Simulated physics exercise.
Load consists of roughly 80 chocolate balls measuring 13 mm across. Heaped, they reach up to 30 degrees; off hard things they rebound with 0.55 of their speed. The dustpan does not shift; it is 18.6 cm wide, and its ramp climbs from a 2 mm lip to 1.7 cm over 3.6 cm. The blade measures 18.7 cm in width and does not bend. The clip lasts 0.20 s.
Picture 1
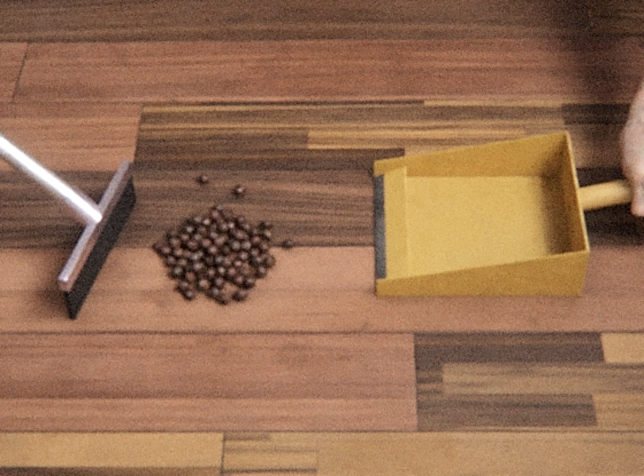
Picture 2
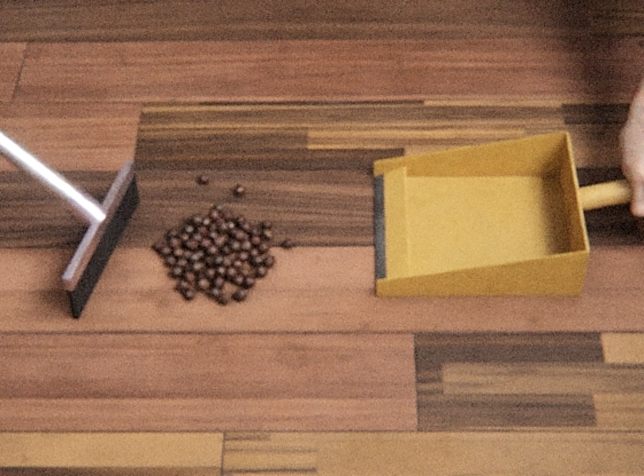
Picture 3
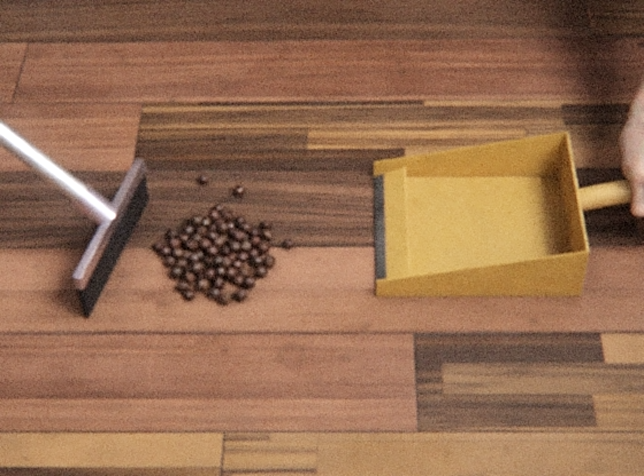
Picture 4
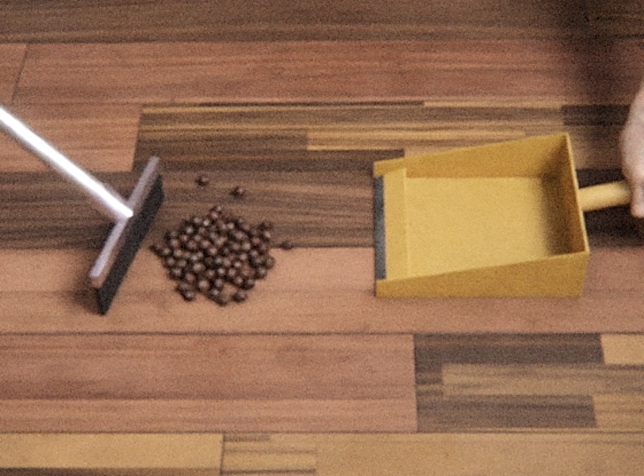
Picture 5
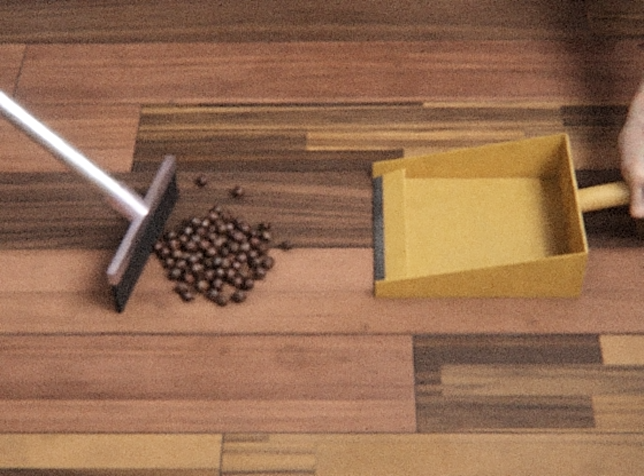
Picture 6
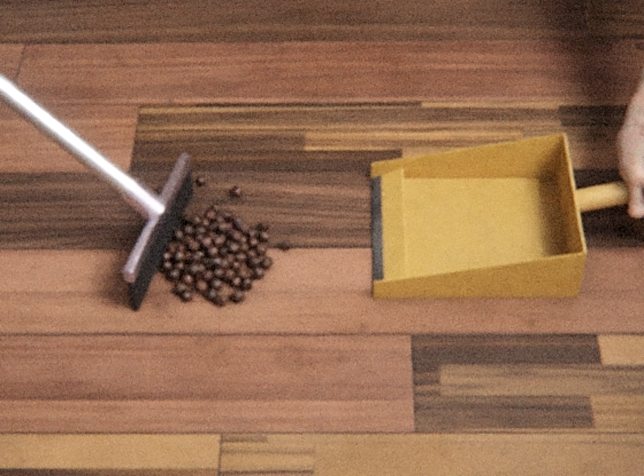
At first, a metal-handled squeegee with a dark blade stands left of a small pile of brown balls on a wooden floor, while a hand holds a yellow dustpan at right. The blade slides slowly rightward and meets the pile's left edge, nudging the nearest balls slightly; the dustpan stays put.
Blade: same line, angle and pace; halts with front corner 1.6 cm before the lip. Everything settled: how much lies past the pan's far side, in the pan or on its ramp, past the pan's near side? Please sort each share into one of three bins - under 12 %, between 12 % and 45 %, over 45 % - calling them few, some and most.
Far side: Few. Pan: Few. Near side: Some.
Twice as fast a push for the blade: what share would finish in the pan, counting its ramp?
About 20 %.
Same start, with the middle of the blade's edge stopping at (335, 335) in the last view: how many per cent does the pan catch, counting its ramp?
I'd expect around 5 per cent.
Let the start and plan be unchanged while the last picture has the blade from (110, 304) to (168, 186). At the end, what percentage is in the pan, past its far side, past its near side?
Per cent by place - pan 0, far side 0, near side 50.
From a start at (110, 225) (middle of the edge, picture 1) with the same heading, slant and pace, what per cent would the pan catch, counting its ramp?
Roughly 0 percent, ramp included.
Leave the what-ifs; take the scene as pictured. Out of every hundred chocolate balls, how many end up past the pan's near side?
Roughly 30 %.
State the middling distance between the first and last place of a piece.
About 16 cm.
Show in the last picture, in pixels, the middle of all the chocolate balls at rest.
Once everything settles, the centre is around (357, 262).
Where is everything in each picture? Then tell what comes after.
The first picture shows blade from (66, 285) to (127, 170), moved 0.0 cm, 0 of the pieces shifted so far; middle of the pieces at (213, 253); pan at (490, 234).
The second picture shows blade from (69, 284) to (130, 170), moved 0.4 cm, 0 of the pieces shifted so far; middle of the pieces at (213, 253).
The third picture shows blade from (80, 283) to (140, 169), moved 1.5 cm, 0 of the pieces shifted so far; middle of the pieces at (213, 253).
The fourth picture shows blade from (97, 281) to (156, 167), moved 3.3 cm, 0 of the pieces shifted so far; middle of the pieces at (213, 254).
The fifth picture shows blade from (113, 279) to (171, 165), moved 5.2 cm, 0 of the pieces shifted so far; middle of the pieces at (212, 254).
The sixth picture shows blade from (130, 276) to (186, 163), moved 7.1 cm, 20 of the pieces shifted so far; middle of the pieces at (211, 254); pan at (487, 235).
Then, 0.21 s after the last picture, middle of the blade 14 cm from the lip; 0 % over the lip, far side 0 %, near side 15 %.
Then, 0.35 s after the last picture, middle of the blade 7 cm from the lip; 0 % over the lip, far side 0 %, near side 25 %.
Then, 0.62 s after the last picture, middle of the blade 4 cm from the lip; 5 % over the lip, far side 0 %, near side 30 %.
In the end, far side 0 %, pan 5 %, near side 30 %, in front of the lip or behind the blade 60 %.
